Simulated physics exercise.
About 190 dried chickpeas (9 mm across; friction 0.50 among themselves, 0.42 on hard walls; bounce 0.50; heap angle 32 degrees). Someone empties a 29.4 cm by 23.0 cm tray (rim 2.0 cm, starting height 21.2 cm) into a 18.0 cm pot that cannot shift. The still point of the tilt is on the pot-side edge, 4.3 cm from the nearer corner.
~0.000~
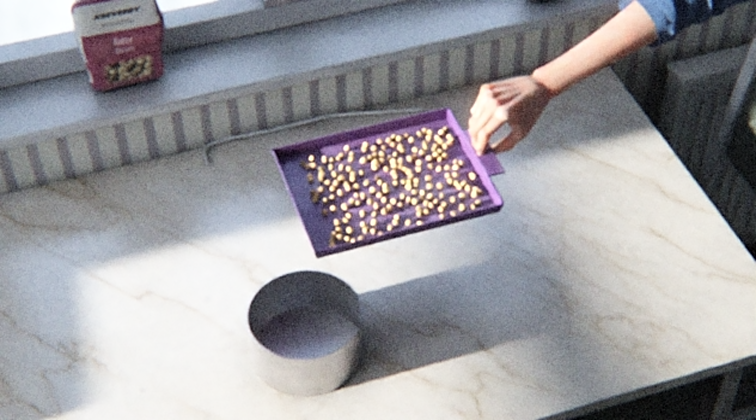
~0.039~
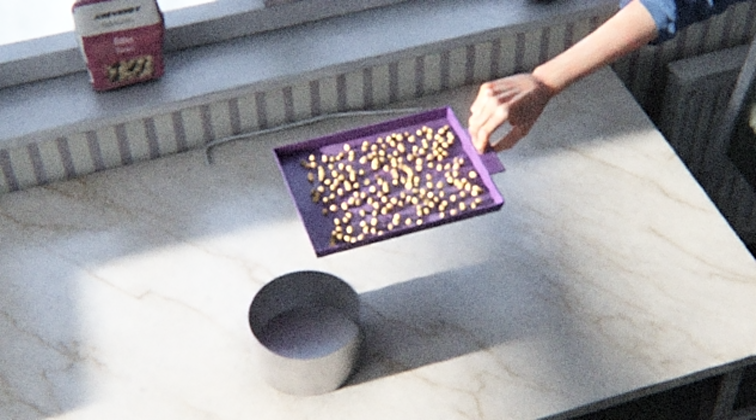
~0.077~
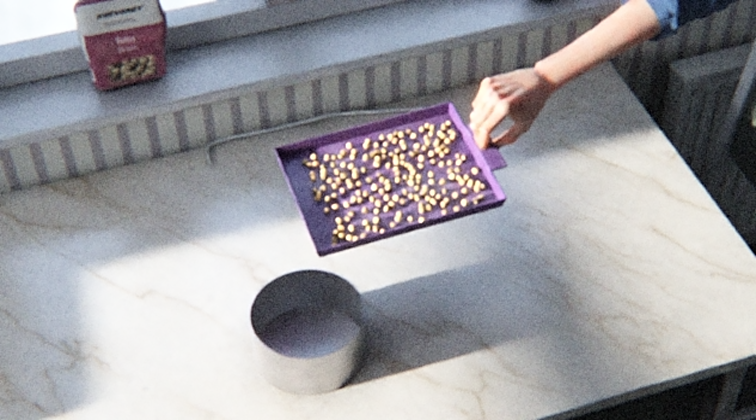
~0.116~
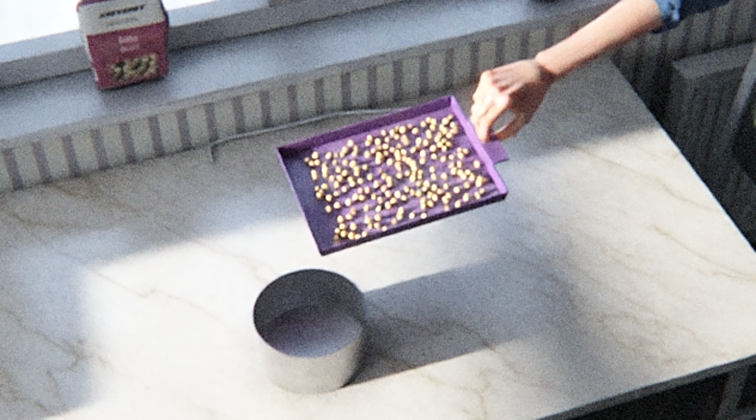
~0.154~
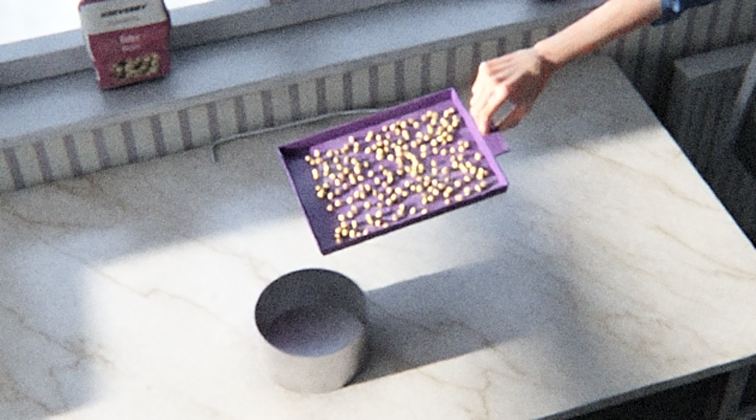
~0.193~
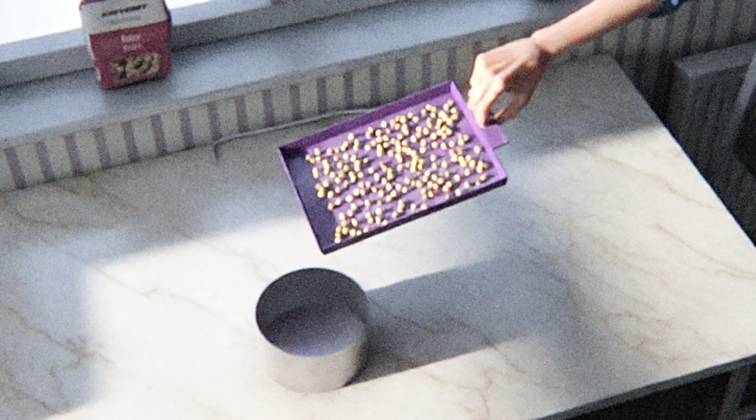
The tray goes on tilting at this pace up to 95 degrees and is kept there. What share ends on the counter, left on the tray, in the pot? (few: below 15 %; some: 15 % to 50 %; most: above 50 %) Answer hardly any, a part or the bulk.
Counter the bulk, tray hardly any, pot a part.
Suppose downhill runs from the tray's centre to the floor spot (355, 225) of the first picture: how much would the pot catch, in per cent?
Some 90 per cent.
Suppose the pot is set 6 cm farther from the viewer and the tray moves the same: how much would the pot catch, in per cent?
It would be near 60 per cent.
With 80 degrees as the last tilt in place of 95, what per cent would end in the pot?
In that case some 5 per cent.
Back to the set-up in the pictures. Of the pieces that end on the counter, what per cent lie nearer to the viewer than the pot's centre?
About 0 per cent.
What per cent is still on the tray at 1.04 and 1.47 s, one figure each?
In turn: 85, 20.
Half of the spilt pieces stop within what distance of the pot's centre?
Roughly 18 cm.
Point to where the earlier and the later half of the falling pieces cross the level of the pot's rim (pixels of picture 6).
First near (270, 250), later near (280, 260).
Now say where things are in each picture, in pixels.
In the first frame, tray tilt 0 degrees, front corners at (316, 249) and (500, 202); middle of the pieces at (396, 184); pot at (304, 313).
In the second frame, tray tilt 1 degrees, front corners at (317, 249) and (501, 201); middle of the pieces at (396, 183).
In the third frame, tray tilt 2 degrees, front corners at (318, 248) and (503, 197); middle of the pieces at (398, 180).
In the fourth frame, tray tilt 4 degrees, front corners at (320, 248) and (505, 190), lowest corner left back; middle of the pieces at (400, 176).
In the fifth frame, tray tilt 7 degrees, front corners at (321, 247) and (505, 183), lowest corner left back; middle of the pieces at (401, 172).
In the sixth frame, tray tilt 11 degrees, front corners at (321, 247) and (504, 175), lowest corner left back; middle of the pieces at (401, 168); pot at (312, 310). The tray's pace is about 80 degrees a second.
Then, at 0.70 s, tilt 51 degrees; the tray holds 100 %, the pot 0 %.
After 1.04 s, tilt 77 degrees; the tray holds 85 %, the pot 5 %.
Then, at 1.47 s, tilt 95 degrees; the tray holds 20 %, the pot 10 %.
In the end, at 2.4 s, counter 65 %, tray 0 %, pot 35 %.
